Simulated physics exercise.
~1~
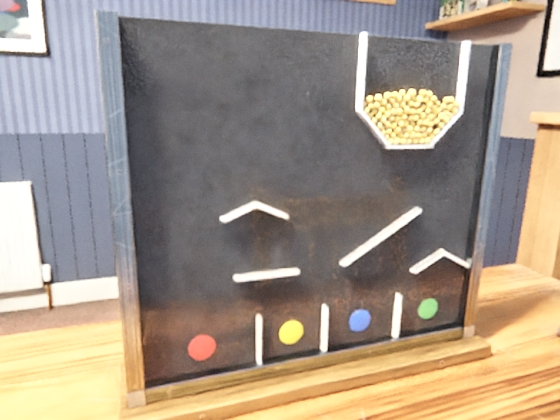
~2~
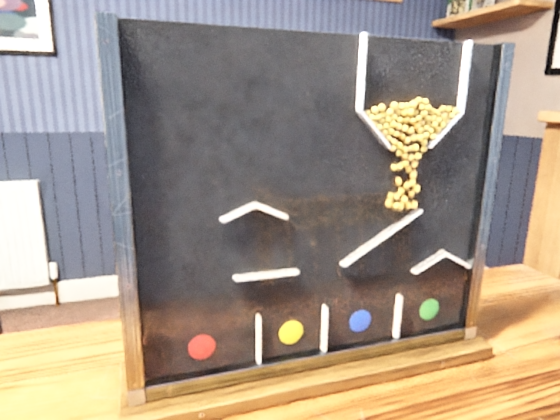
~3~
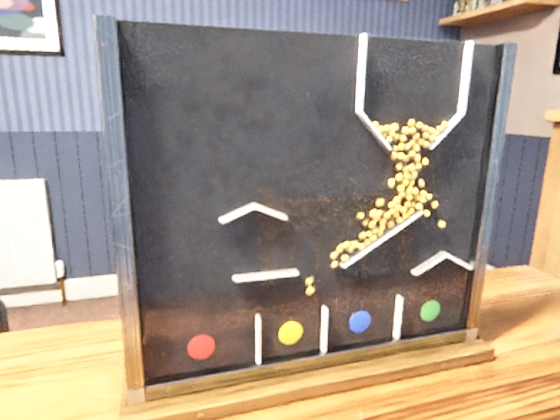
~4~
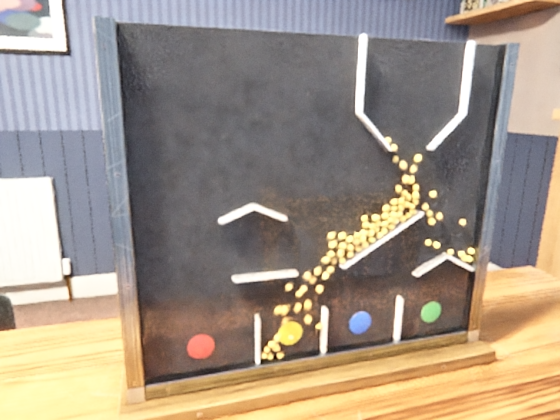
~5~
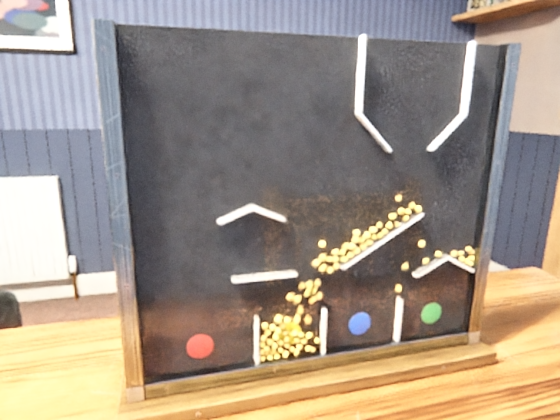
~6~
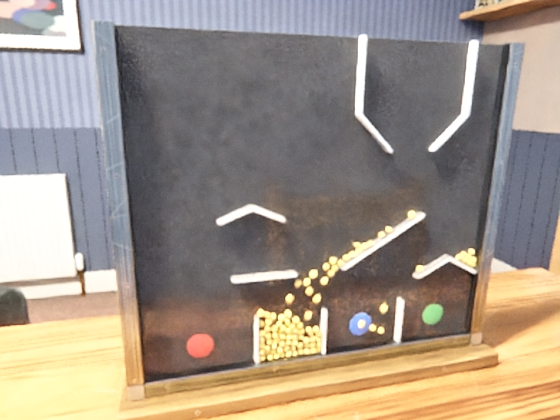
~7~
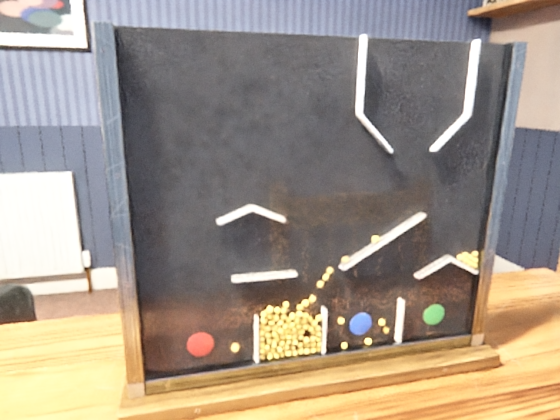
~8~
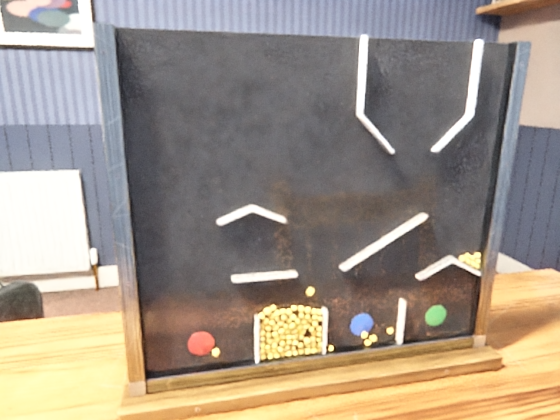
On a wooden table, yellow beads pour from a hopper and mostly fill the yellow-dotted bin.
